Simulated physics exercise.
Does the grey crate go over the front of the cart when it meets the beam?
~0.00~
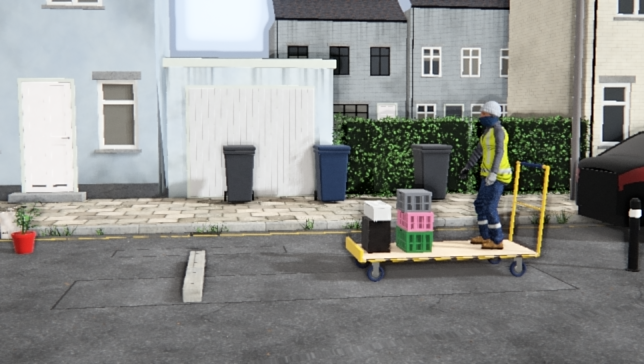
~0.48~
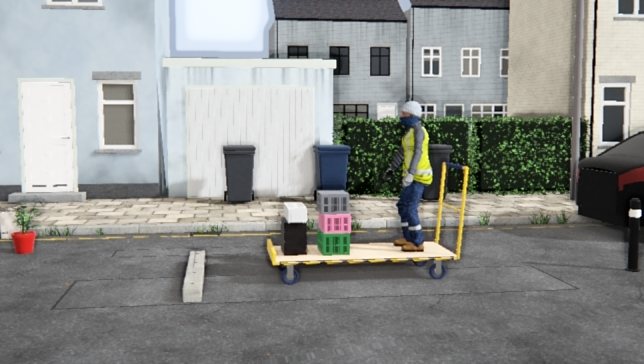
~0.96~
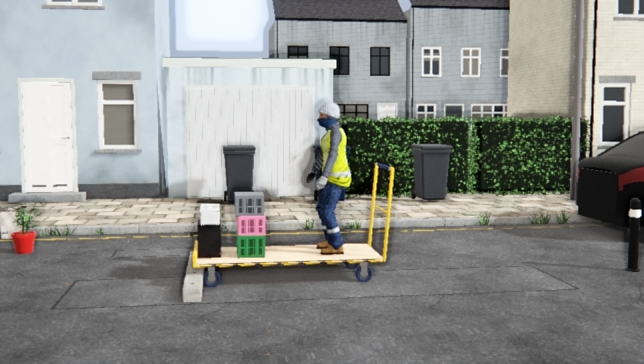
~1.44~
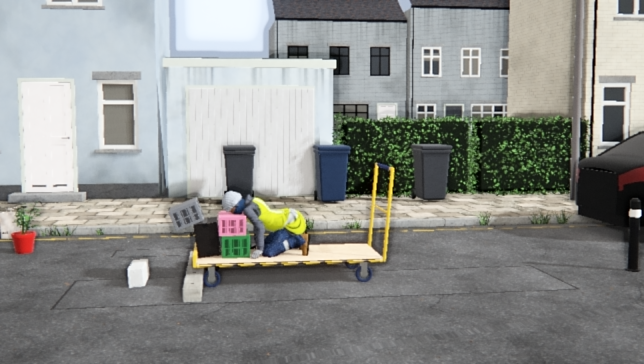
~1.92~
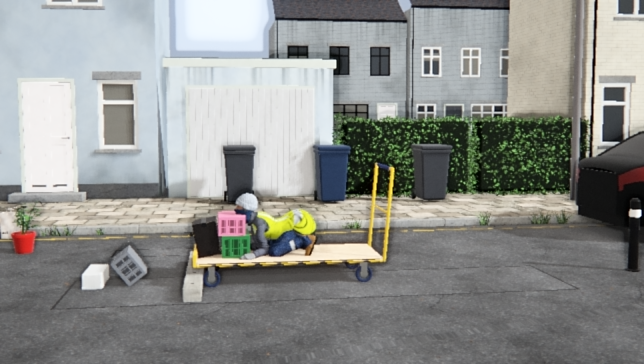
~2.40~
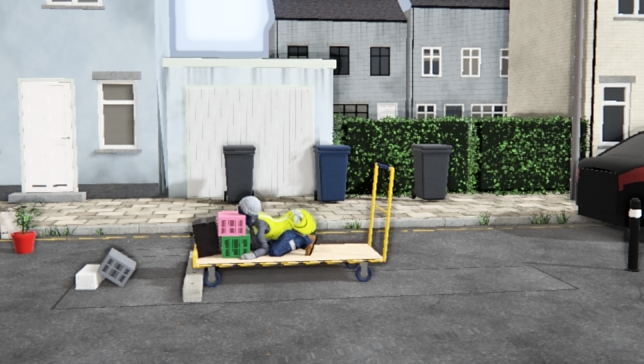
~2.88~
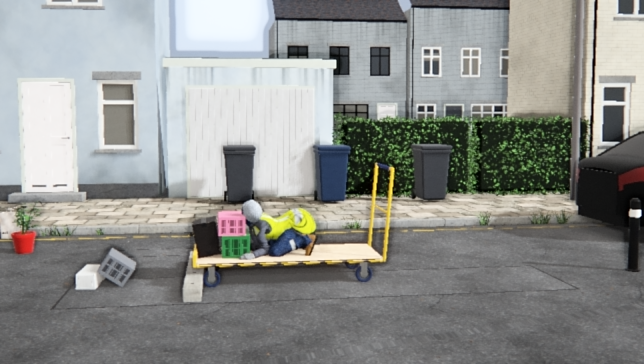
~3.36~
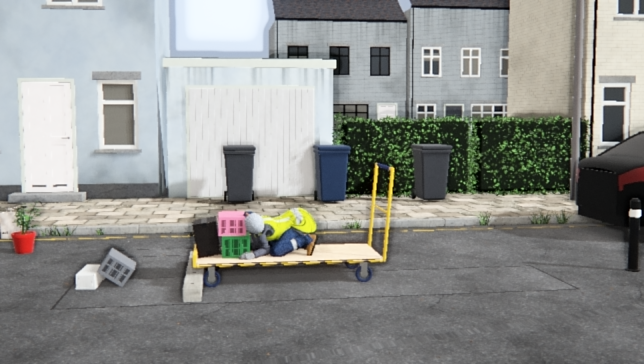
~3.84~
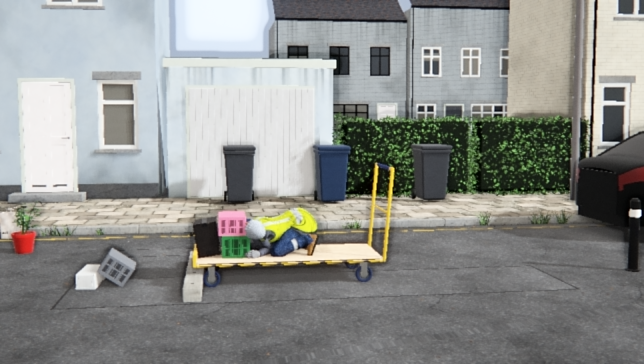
Yes, the grey crate tips off the front after the cart stops and ends up on the ground, leaning against the white box.
